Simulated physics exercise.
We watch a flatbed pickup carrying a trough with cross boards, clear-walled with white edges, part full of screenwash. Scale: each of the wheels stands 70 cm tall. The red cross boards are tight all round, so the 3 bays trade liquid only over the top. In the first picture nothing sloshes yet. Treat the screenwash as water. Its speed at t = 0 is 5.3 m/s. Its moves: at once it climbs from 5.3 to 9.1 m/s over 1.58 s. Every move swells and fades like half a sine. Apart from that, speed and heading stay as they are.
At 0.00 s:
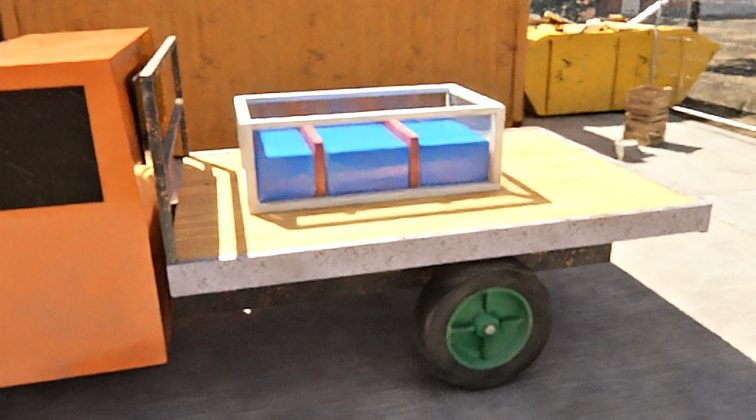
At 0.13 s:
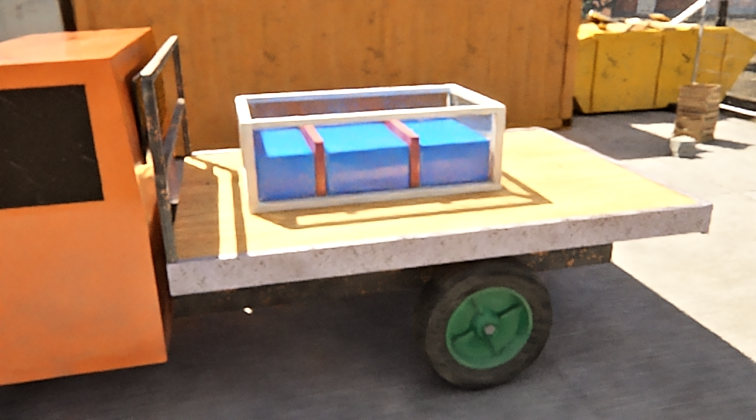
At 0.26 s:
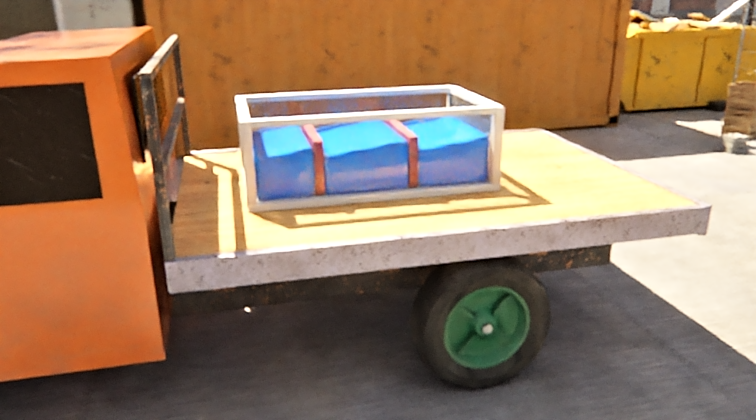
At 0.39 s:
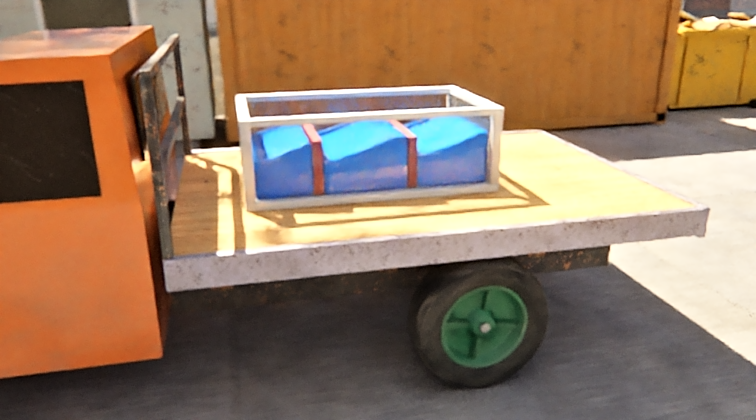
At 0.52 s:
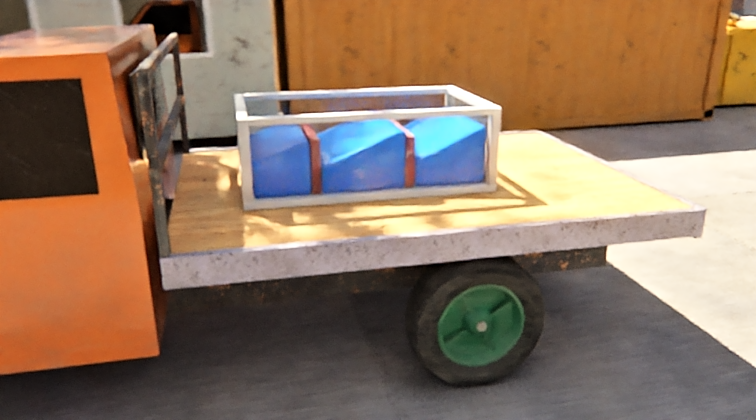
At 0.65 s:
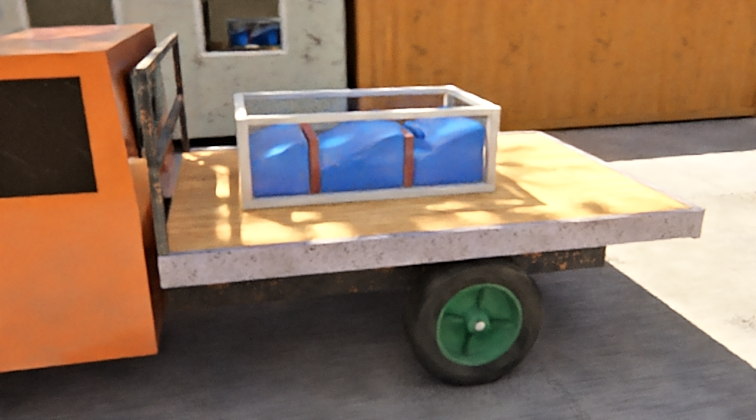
An orange flatbed pickup rolled left past a wooden wall and a yellow skip, then a pale wall, while the blue liquid in its clear-sided trough, flat at first, rippled into uneven waves between the boards.
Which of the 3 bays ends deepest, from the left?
The third bay from the left.
Then, 1.05 s in, the mean depths from the left are 23, 21, 26 cm.
Then, 1.55 s in, the mean depths from the left are 23, 21, 26 cm.
Then, 2.15 s in, the mean depths from the left are 23, 21, 26 cm.
Then, 4.57 s in, the mean depths from the left are 23, 21, 26 cm.
